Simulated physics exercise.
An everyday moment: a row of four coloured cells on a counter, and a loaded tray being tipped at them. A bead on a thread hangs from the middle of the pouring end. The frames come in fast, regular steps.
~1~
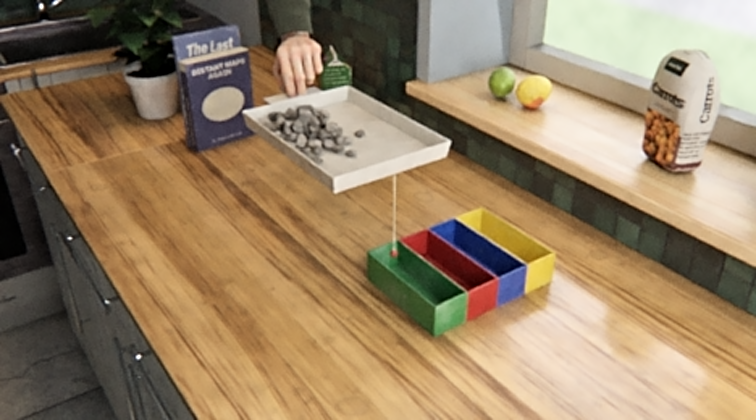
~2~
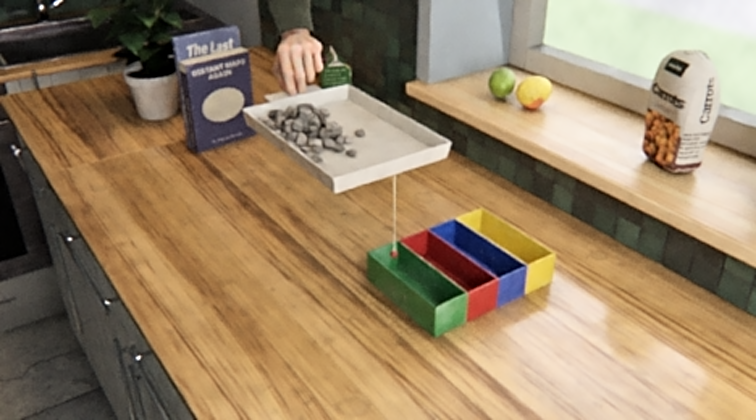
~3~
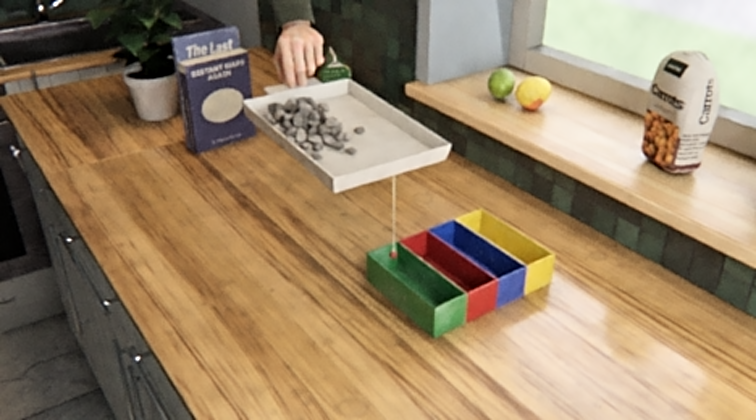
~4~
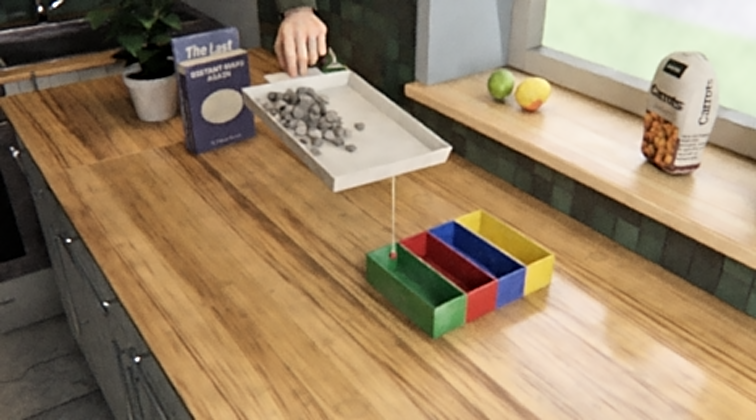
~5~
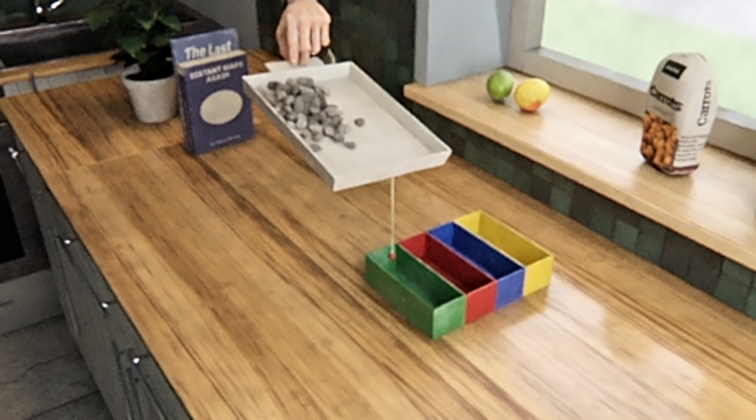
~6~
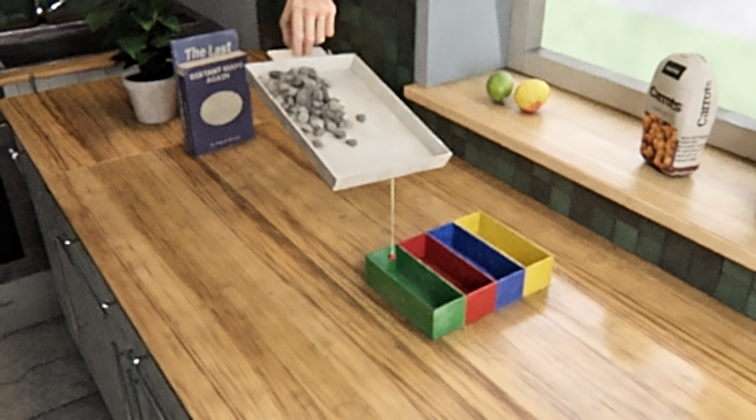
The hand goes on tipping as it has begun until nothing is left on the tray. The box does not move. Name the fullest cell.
The red one ends fullest.
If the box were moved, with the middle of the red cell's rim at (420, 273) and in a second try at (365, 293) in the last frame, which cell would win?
At the first place the blue cell, at the second yellow.
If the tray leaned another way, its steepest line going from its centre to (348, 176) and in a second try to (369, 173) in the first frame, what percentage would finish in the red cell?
About 0 and 0 per cent.
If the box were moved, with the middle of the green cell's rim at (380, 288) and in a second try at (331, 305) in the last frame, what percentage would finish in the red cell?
About 10 and 0 per cent.
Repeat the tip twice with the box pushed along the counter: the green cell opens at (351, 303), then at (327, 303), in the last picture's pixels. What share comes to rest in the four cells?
Near 80 % and 50 %.
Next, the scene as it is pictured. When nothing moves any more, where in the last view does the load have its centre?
Close to (447, 291).
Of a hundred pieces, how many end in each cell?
Green cell: 20 %, red cell: 50 %, blue cell: 20 %, yellow cell: 0 %.
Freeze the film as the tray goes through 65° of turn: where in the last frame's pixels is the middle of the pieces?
Around (421, 162).
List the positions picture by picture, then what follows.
The first frame shows corners of the pouring end near (335, 176) and (447, 141), level; middle of the load near (306, 129), bits of gravel; bead on its thread near (394, 254); green cell near (451, 312); red cell near (482, 297); blue cell near (512, 283); yellow cell near (540, 270).
The second frame shows corners of the pouring end near (335, 176) and (447, 142), level; middle of the load near (307, 128).
The third frame shows corners of the pouring end near (335, 176) and (447, 144), tipped barely, lowest at the right corner; middle of the load near (306, 123).
The fourth frame shows corners of the pouring end near (336, 176) and (448, 147), tipped a little, lowest at the right corner; middle of the load near (306, 115).
The fifth frame shows corners of the pouring end near (336, 176) and (447, 150), tipped a little, lowest at the right corner; middle of the load near (306, 107).
The sixth frame shows corners of the pouring end near (338, 176) and (448, 153), tipped clearly, lowest at the right corner; middle of the load near (308, 100); green cell near (449, 315); red cell near (481, 301); blue cell near (510, 287); yellow cell near (538, 274).
Shortly afterwards, tray tipped steeply; the bulk on the tray; near a quarter falling or outside the box.
Next, tray tipped past a quarter turn; near half on the tray; near a quarter in the red cell; a little in the blue cell; a little in the green cell; a little falling or outside the box.
Some moments later, tray tipped past a quarter turn; near half in the red cell; near a quarter in the green cell; near a quarter in the blue cell; only a few falling or outside the box.
In the end, tray tipped past a quarter turn; near half in the red cell; near a quarter in the green cell; near a quarter in the blue cell; none at all in the yellow cell; only a few outside the box.
